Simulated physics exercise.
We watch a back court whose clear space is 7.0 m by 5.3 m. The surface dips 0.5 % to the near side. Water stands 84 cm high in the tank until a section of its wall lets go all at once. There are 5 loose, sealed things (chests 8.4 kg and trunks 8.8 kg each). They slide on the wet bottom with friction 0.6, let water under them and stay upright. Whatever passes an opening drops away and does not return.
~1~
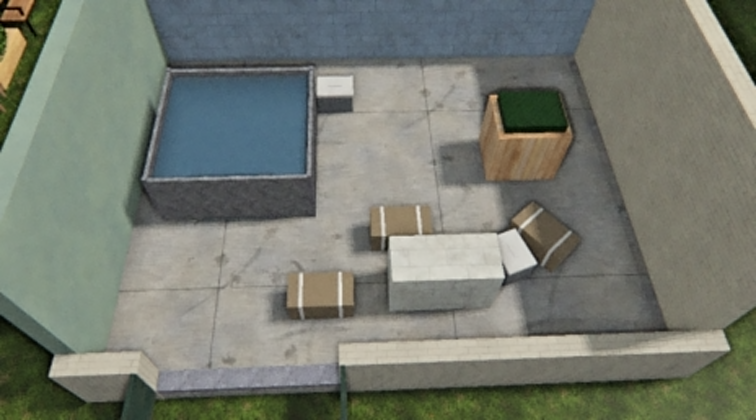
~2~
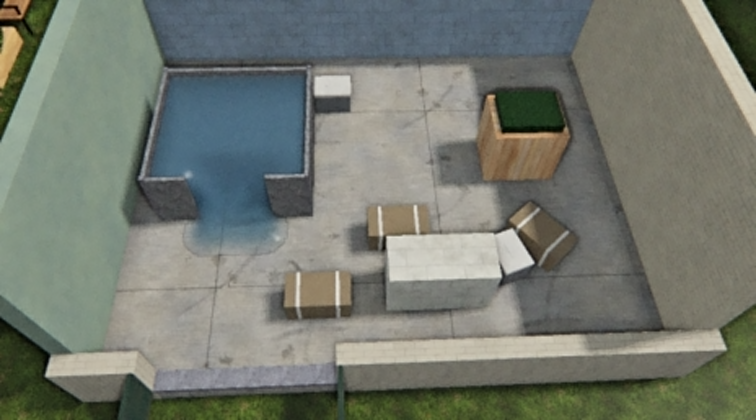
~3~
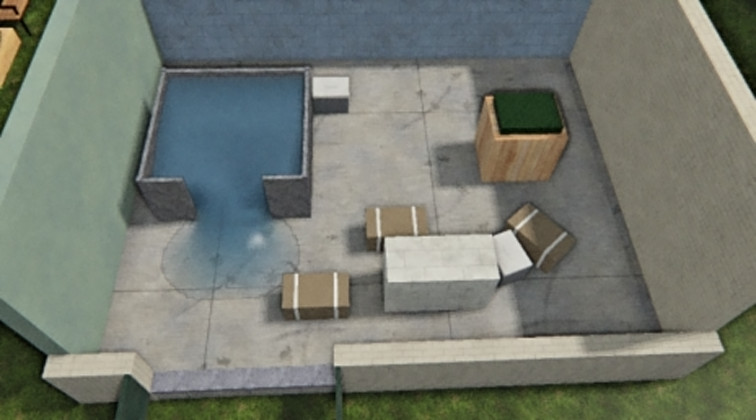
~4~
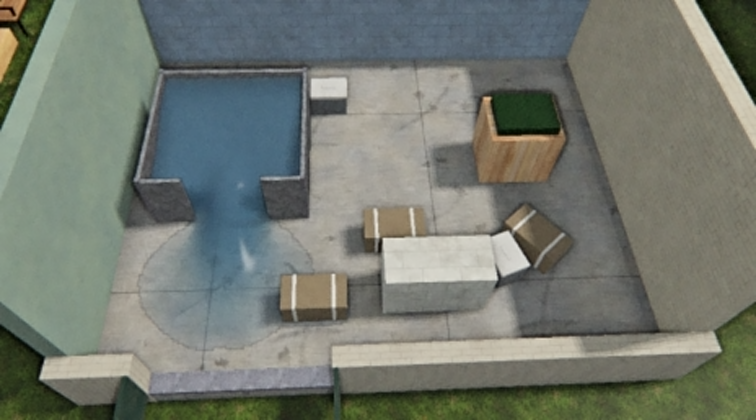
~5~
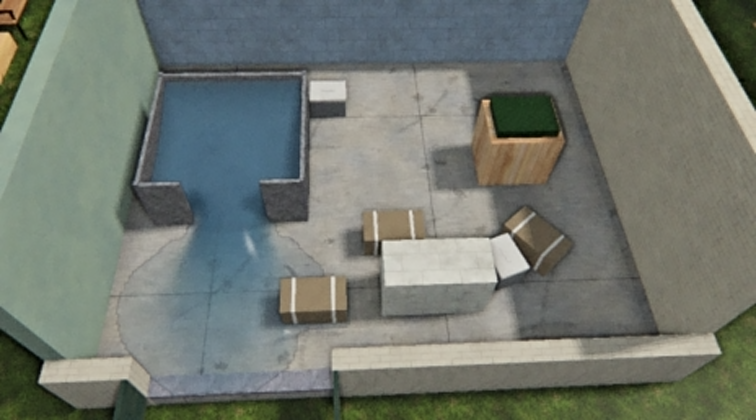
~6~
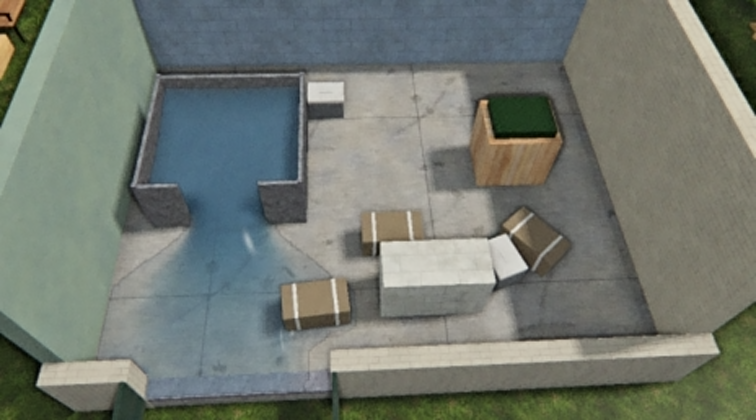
At first, a walled courtyard holds a full pool at the upper left, with brown boxes and pale blocks standing on dry paving. A gap opens in the pool's near wall, and water pours out, spreading across the paving to the near edge and around the leftmost brown box, which shifts very slightly.
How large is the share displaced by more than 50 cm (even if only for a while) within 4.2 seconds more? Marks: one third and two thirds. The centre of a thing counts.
Share: Less than a third.
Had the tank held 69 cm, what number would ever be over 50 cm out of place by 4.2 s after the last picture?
Then 1.
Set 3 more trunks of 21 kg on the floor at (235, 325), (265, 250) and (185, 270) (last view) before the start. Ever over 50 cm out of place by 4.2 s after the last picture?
In turn: Over, past it, more.
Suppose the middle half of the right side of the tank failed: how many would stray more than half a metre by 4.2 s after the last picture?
In that case 2 of them.
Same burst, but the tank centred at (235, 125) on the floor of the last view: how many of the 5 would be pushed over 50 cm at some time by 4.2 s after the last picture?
In that case 1 of them.
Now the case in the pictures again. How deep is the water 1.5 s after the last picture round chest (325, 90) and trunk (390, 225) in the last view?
Roughly 0 and 0 cm.
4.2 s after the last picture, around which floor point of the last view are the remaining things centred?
Around (465, 231).
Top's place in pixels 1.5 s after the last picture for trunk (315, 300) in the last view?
Near (425, 321).
Then, 0.4 s after the last picture 0 of 5 are over 50 cm from their spots; 0 afloat.
Then, 1.5 s after the last picture 1 of 5 are over 50 cm from their spots; 0 afloat.
Then, 2.8 s after the last picture 1 of 5 are over 50 cm from their spots; 0 afloat.
Then, 4.2 s after the last picture 1 of 5 are over 50 cm from their spots, and 1 have been at some point; 1 afloat.
